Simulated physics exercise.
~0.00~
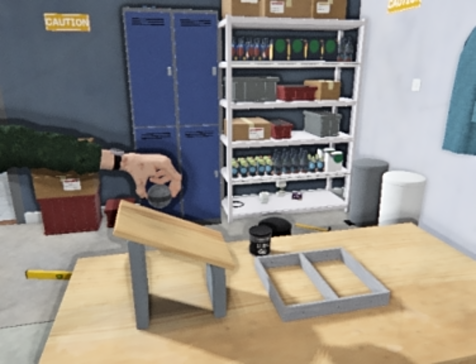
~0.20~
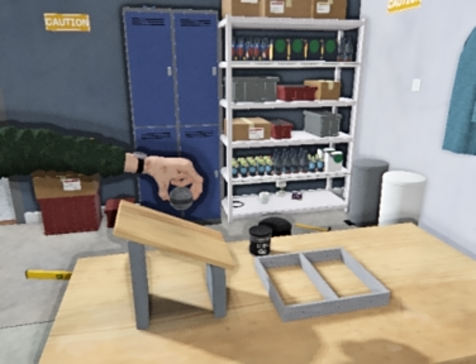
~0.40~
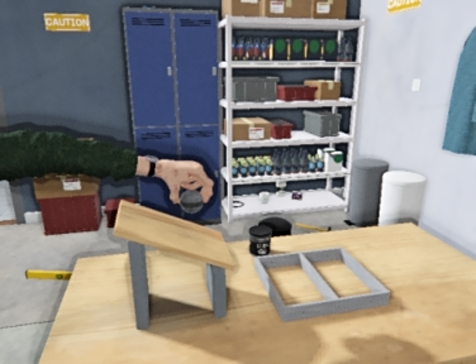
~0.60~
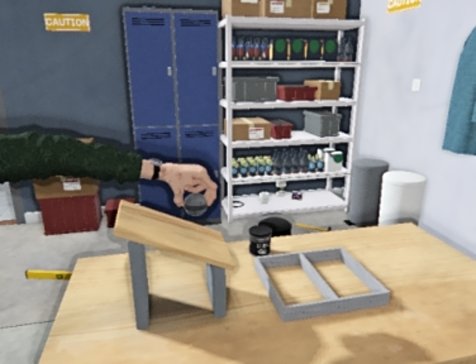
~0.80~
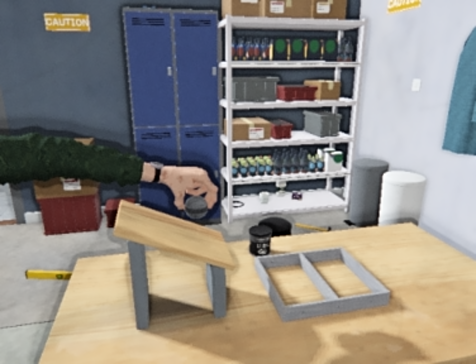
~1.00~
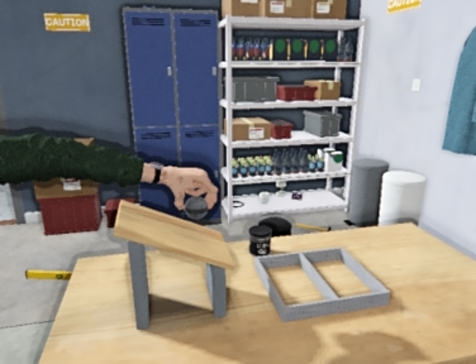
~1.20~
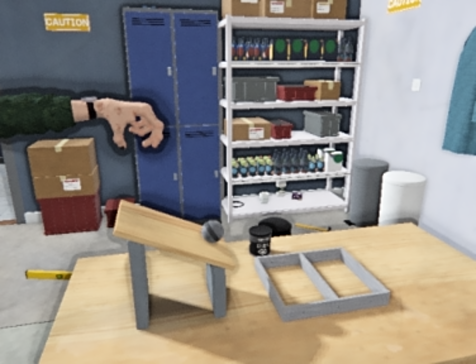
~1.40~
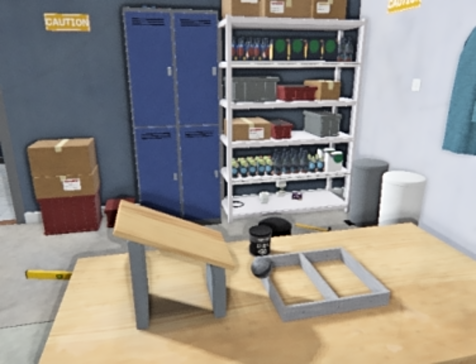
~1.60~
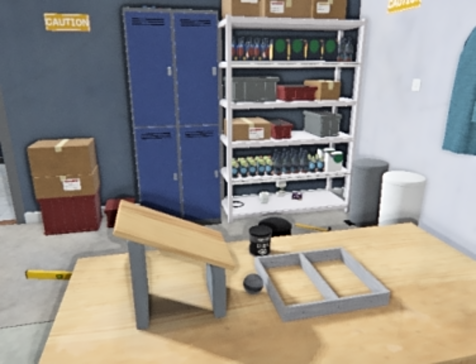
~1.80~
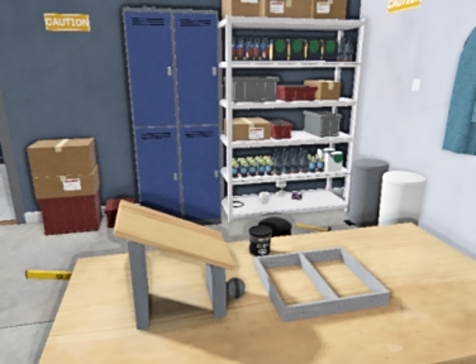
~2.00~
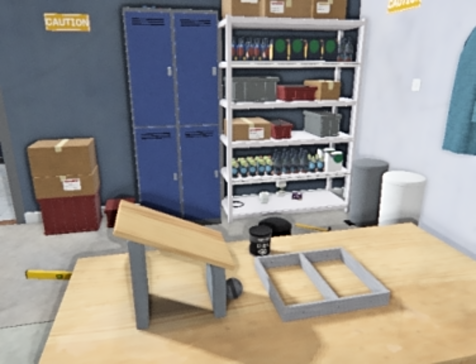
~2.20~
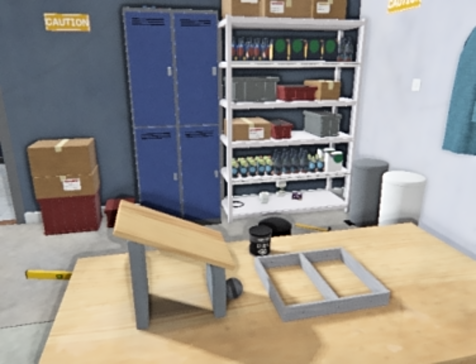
Workshop table with a hand releasing a grey ball above a sloped board, the ball rolling to the tray, then back beside the board.
